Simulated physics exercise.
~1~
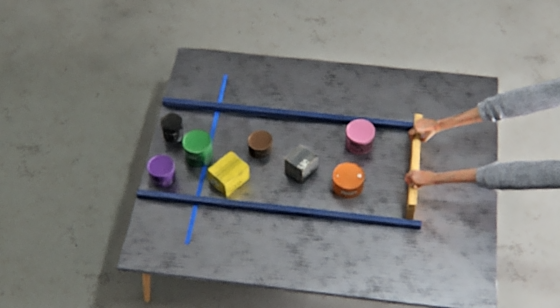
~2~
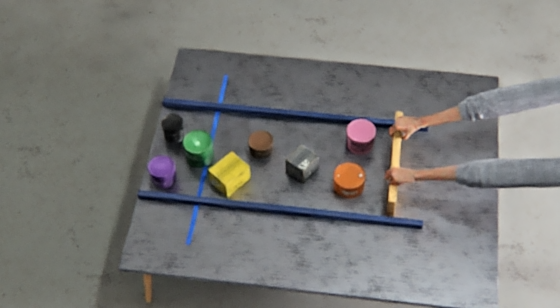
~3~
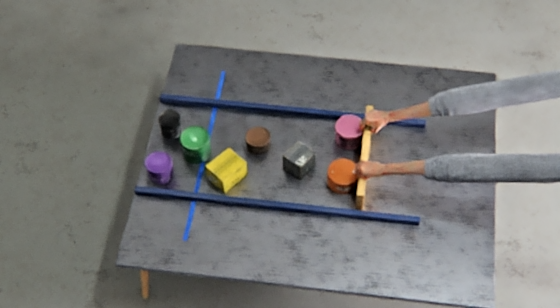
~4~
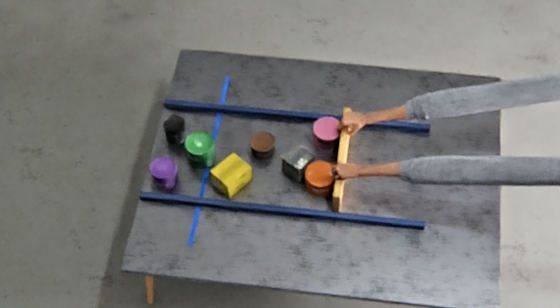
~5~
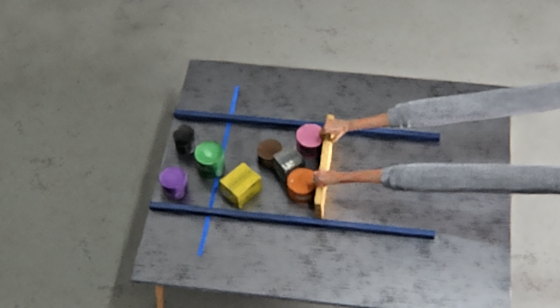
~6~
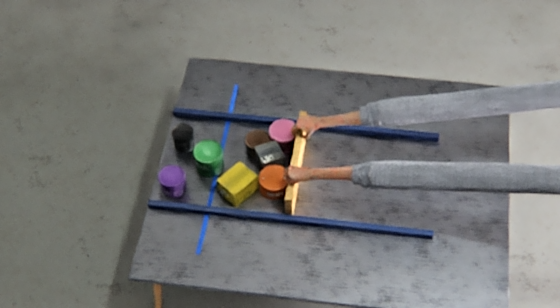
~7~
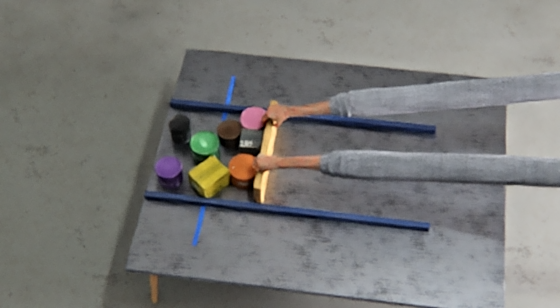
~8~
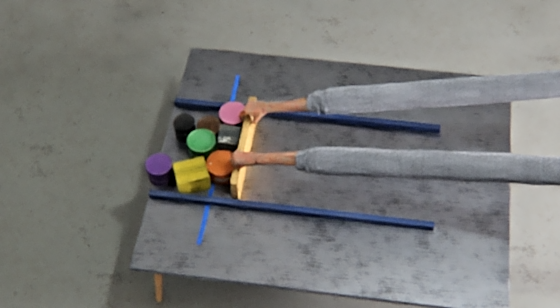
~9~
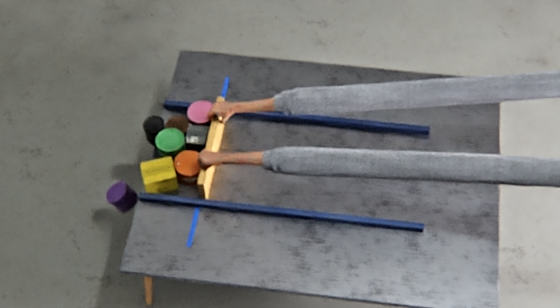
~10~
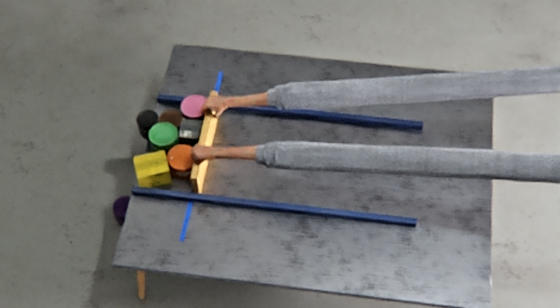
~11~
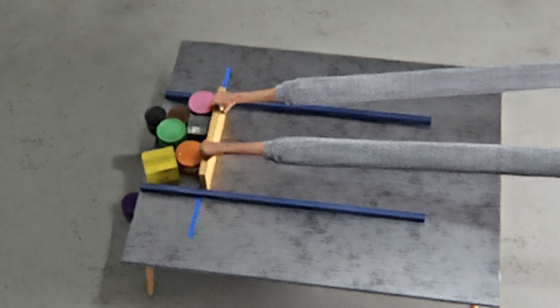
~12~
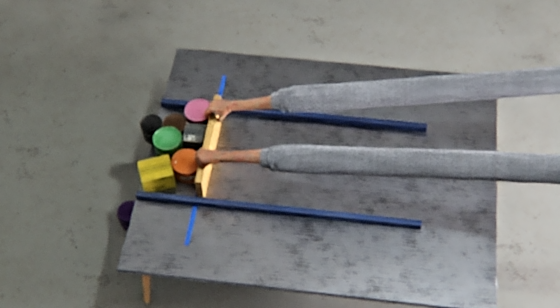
Two hands pushing a wooden plank left along a table, bunching coloured containers together until the purple one drops off the edge.
